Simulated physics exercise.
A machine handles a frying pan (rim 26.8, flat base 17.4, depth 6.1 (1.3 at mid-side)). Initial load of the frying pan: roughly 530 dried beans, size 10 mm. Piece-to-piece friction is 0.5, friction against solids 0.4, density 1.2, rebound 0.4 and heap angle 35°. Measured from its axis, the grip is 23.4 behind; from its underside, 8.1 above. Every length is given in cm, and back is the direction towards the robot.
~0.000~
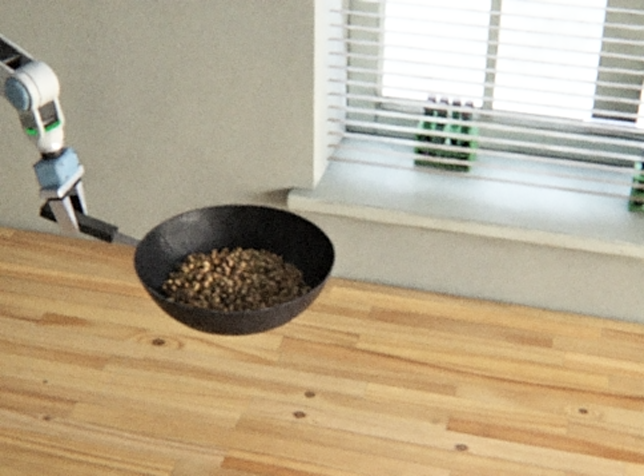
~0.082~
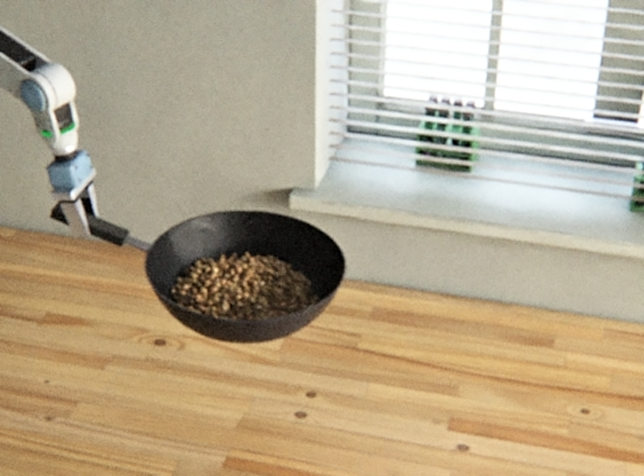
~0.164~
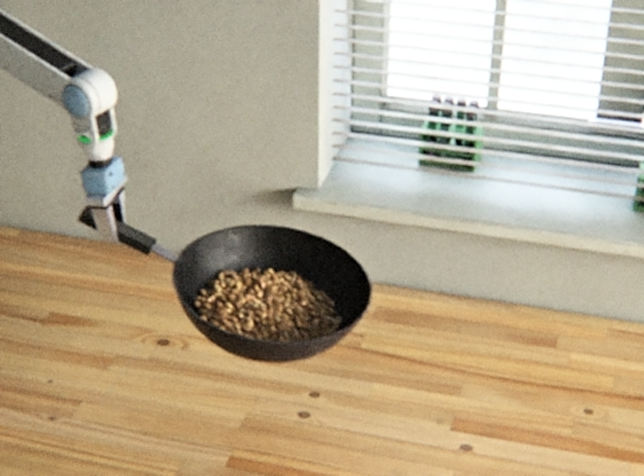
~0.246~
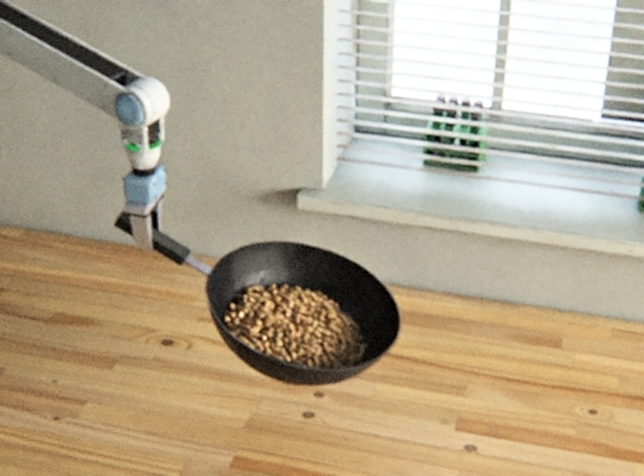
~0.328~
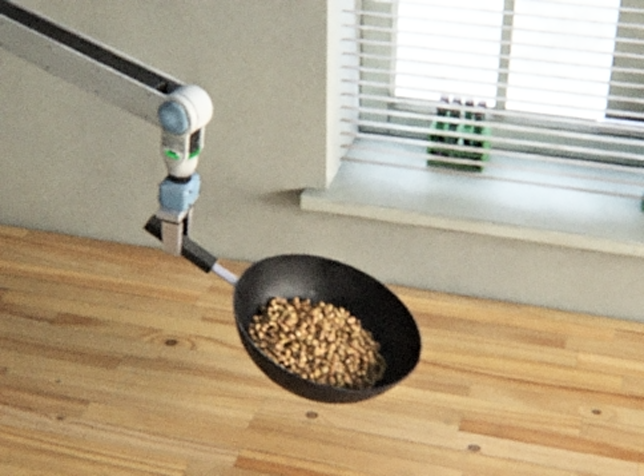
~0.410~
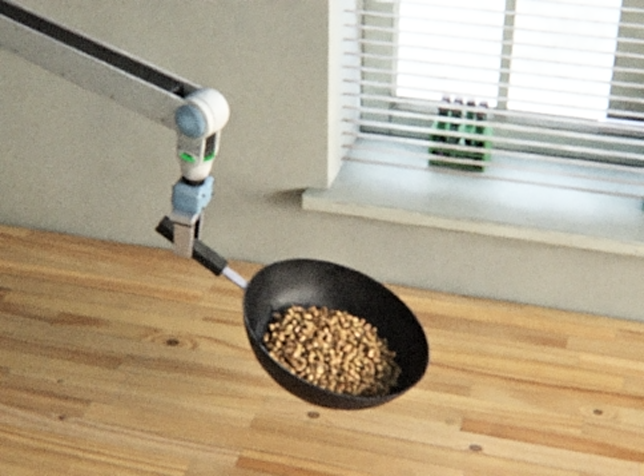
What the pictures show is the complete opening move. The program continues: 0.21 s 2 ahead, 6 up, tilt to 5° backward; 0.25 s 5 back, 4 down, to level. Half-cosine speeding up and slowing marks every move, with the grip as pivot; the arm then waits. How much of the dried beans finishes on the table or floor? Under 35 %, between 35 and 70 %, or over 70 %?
Under 35 %.
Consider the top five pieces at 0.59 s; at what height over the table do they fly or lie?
They are around 32 cm up.
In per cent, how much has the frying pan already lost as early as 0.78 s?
Roughly 5 per cent.
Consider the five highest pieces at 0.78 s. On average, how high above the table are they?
Around 34 cm, I reckon.
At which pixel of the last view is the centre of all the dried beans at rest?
The middle of all the pieces at rest is around (377, 300).
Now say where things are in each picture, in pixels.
Frying pan middle at (236, 275), level; upper third of the load around (237, 279), from x 165 to 305, top at y 250; 532 in the frying pan, in the first picture.
Frying pan middle at (246, 282), tilted 2° forward; upper third of the load around (232, 285), from x 175 to 315, top at y 255, in the second picture.
Frying pan middle at (271, 299), tilted 7° forward; upper third of the load around (241, 299), from x 195 to 340, top at y 270, in the third picture.
Frying pan middle at (300, 320), tilted 13° forward; upper third of the load around (261, 315), from x 225 to 365, top at y 290, in the fourth picture.
Frying pan middle at (322, 336), tilted 18° forward; upper third of the load around (285, 329), from x 250 to 385, top at y 300, in the fifth picture.
Frying pan middle at (330, 342), tilted 20° forward; upper third of the load around (301, 338), from x 265 to 400, top at y 310; 532 in the frying pan, in the sixth picture.
After 0.59 s, tilted 4° backward, highest piece 32 above the table; 532 in the frying pan.
After 0.78 s, tilted 1° backward, highest piece 34 above the table; 494 in the frying pan, 38 in flight or on a rim.
After 1.07 s, level, highest piece 27 above the table; 491 in the frying pan, 23 on the table or floor, 18 in flight or on a rim.
After 2.12 s, level, highest piece 27 above the table; 491 in the frying pan, 41 on the table or floor.
At rest, 491 in the frying pan, 41 on the table or floor. That is 8 % on the table or floor.
